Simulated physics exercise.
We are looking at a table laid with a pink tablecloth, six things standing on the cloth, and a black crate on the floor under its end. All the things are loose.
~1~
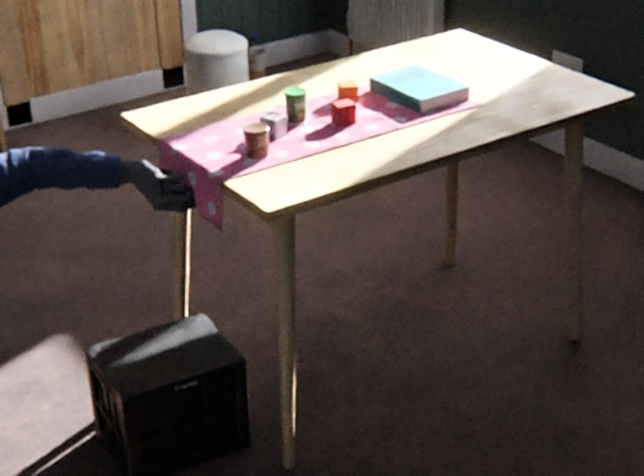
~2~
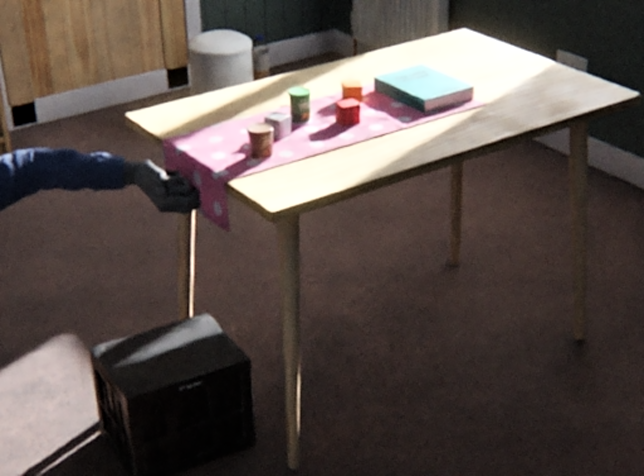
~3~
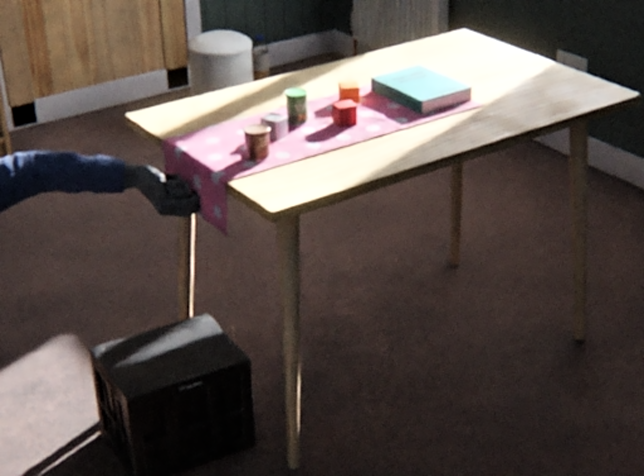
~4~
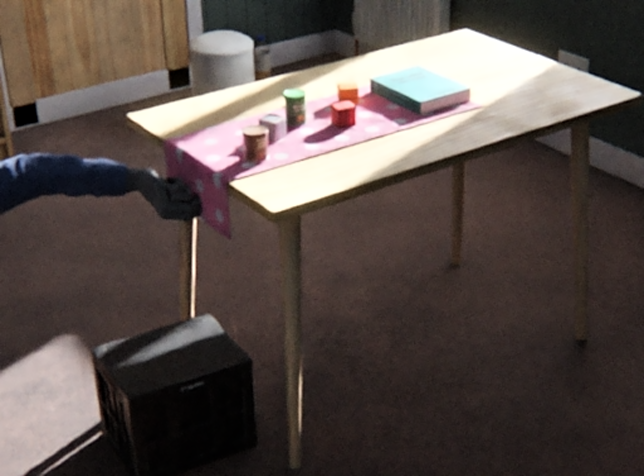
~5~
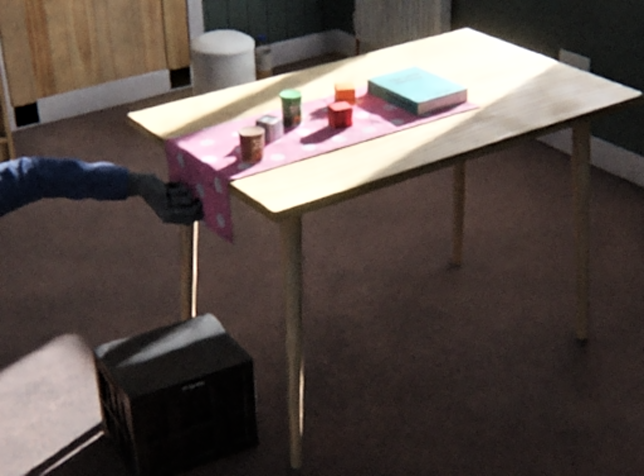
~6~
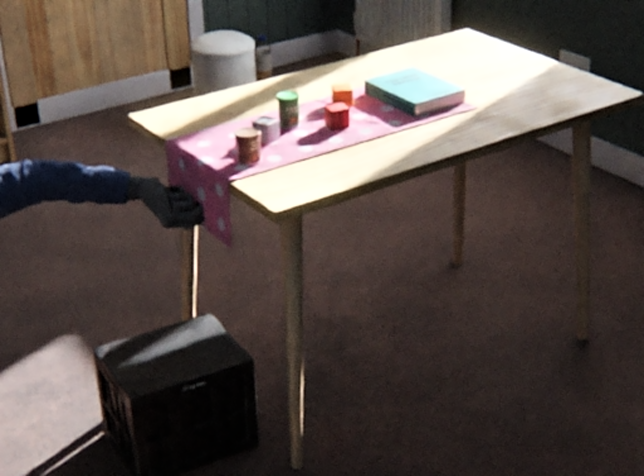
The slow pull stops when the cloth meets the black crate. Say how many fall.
It carries off three.
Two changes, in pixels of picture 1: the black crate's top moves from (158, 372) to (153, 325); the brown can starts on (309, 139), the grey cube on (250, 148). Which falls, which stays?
The brown can does not fall; the grey cube falls.
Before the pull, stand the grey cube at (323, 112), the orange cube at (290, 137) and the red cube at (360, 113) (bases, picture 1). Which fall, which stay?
The grey cube does not fall; the orange cube goes over; the red cube remains up.
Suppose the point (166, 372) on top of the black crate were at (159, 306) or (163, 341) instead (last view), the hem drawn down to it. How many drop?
Then 1 and 2.
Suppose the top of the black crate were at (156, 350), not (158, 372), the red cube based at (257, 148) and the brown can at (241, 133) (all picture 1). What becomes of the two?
The red cube drops off, the brown can comes down.
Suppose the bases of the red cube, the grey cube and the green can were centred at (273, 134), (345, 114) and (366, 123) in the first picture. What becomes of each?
The red cube tumbles off, the grey cube remains up, the green can does not fall.
Soon after, hem near (203, 281); brown can gone.
After that, hem near (205, 328); brown can, grey cube and green can gone.
In the end, hem on the crate; brown can, grey cube and green can gone. The answer is three.
